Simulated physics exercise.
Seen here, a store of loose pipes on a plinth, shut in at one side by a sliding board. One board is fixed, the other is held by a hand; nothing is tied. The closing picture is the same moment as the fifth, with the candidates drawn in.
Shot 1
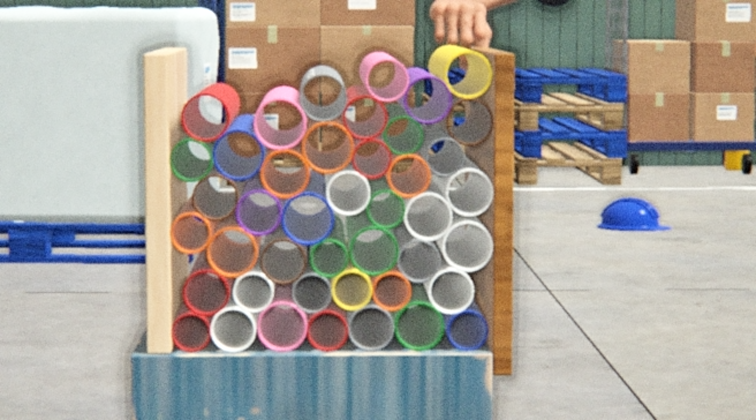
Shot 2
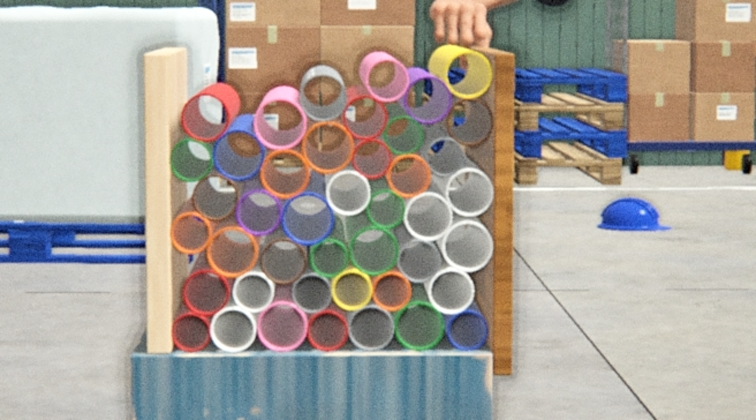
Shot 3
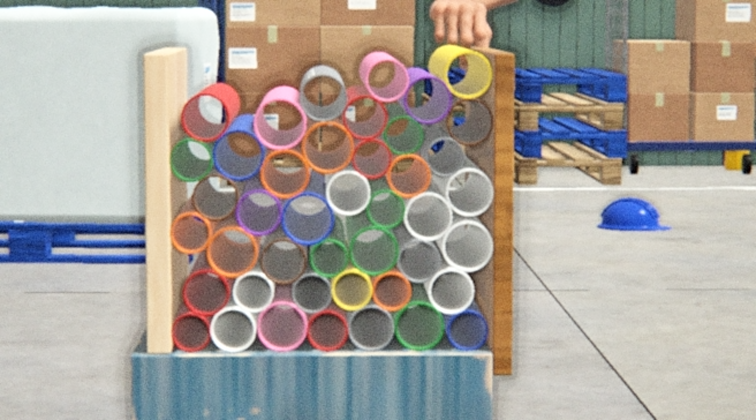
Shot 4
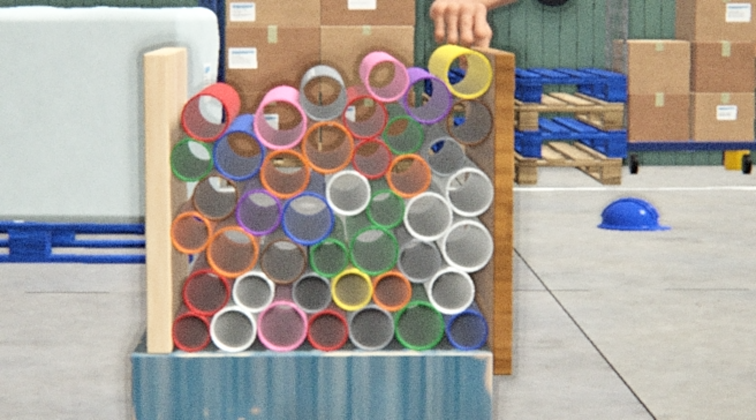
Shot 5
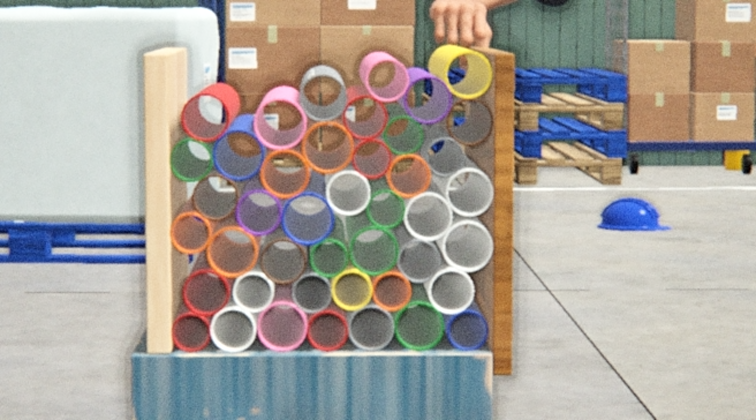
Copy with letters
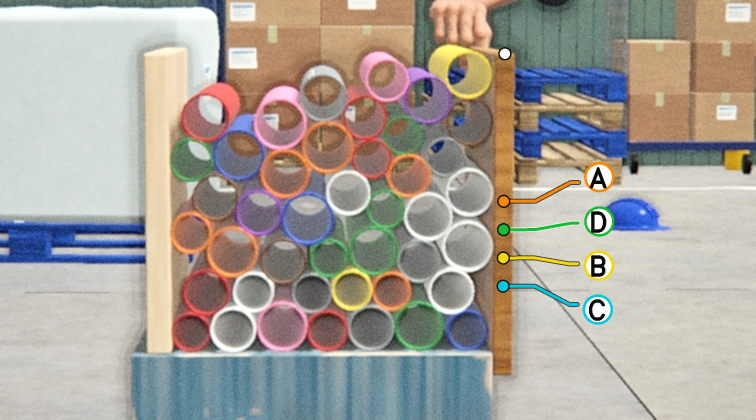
Nothing visibly moves in this level, front-on view of a warehouse, where the camera stays still and a hand at the top rests motionless on the brown wooden board at the right. Loose pipes in red, orange, green, blue, purple, pink, white, grey and yellow sit stacked end-on upon a blue plinth, between that board and a pale one at left. Behind are cardboard boxes, blue pallets and a blue hard hat on the floor at right.
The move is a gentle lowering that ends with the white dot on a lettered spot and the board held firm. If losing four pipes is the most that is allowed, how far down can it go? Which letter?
Mark A is as low as it can go.
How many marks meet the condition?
One of them.
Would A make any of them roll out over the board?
Yes, at A.
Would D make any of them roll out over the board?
At D: Yes.
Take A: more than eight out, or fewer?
At A, fewer than eight.
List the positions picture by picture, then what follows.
The first picture shows an orange pipe (285, 174); a red pipe (365, 118); a grey pipe (323, 98).
The second picture shows a grey pipe (323, 98); side board (487, 197).
The third picture shows a red pipe (191, 333); a green pipe (419, 326).
The fourth picture shows a white pipe (467, 247); a brown pipe (283, 261).
The fifth picture shows a white pipe (469, 193); a purple pipe (259, 213); an orange pipe (285, 174).
On the marked copy, A at (504, 202); B at (503, 258); C at (503, 286); D at (504, 230); the white dot at (505, 54).
Following A. Soon after the start, top of the board (494, 120).
Later, top of the board (494, 196).
In the end, top of the board (494, 201), two out over the board.
As for the rest, B more than four out over the board; C more than four out over the board; D more than four out over the board.
